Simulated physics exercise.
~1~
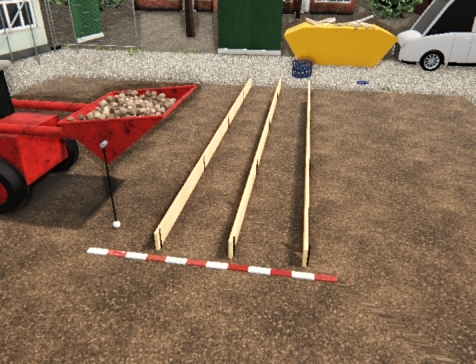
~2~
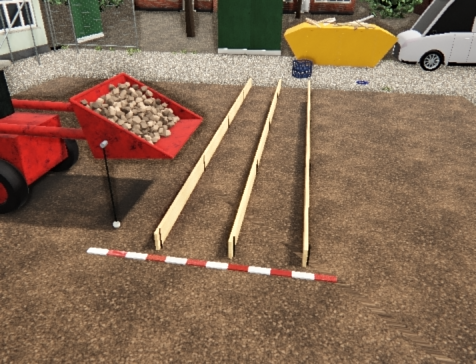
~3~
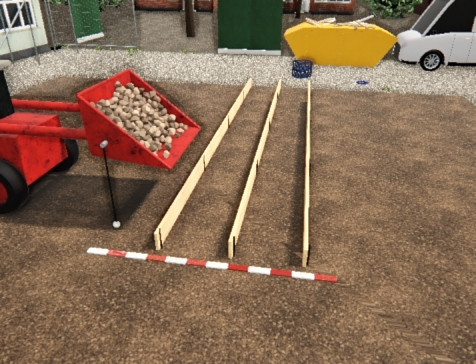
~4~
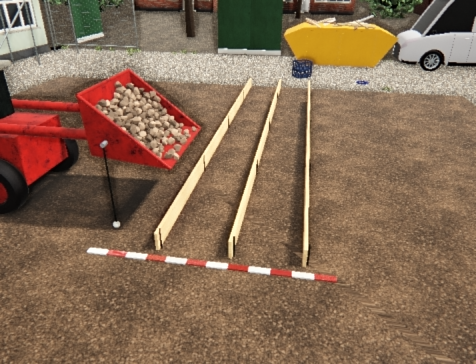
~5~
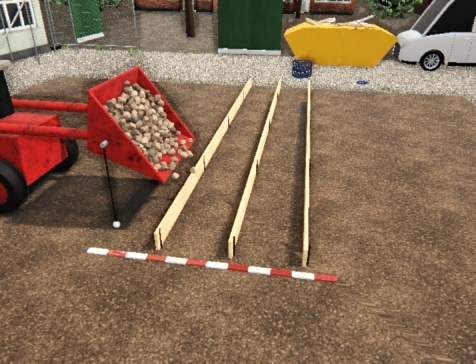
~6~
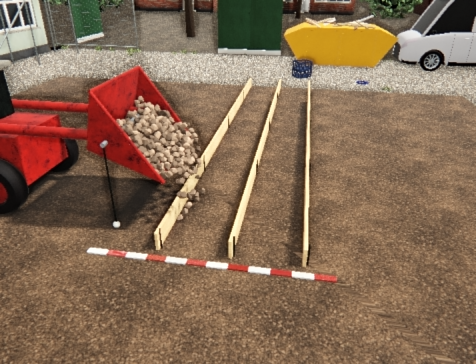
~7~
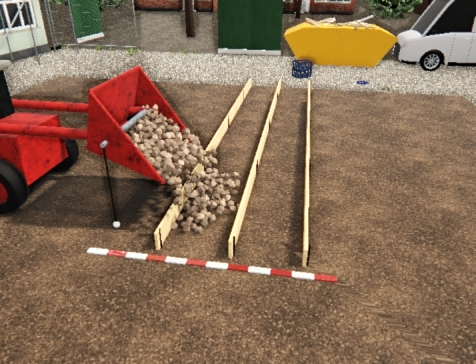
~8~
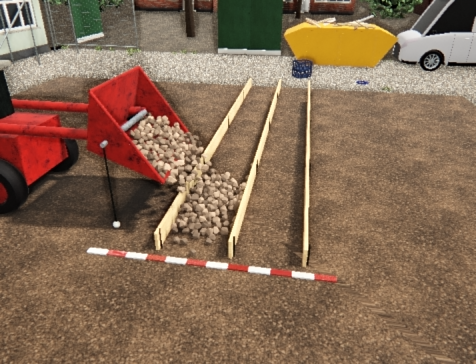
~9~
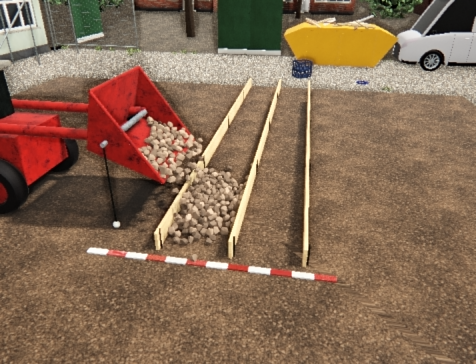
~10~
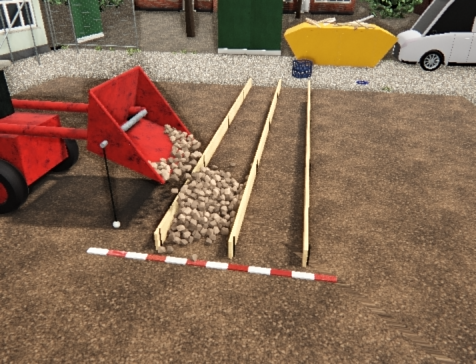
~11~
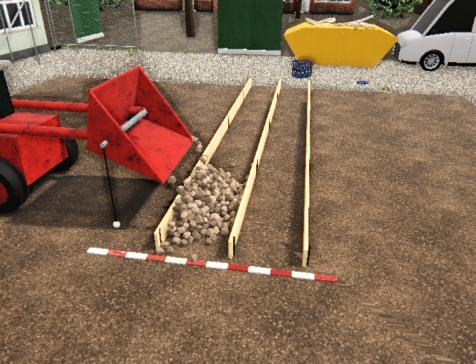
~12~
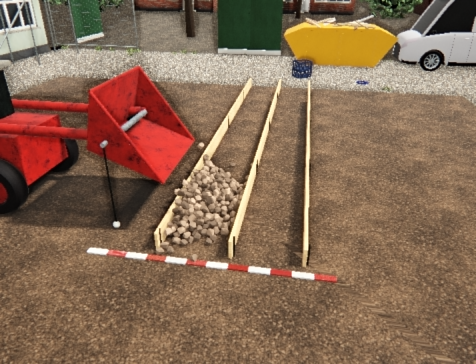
A red loader bucket tips forward and spills all its stones between the nearest two planks.
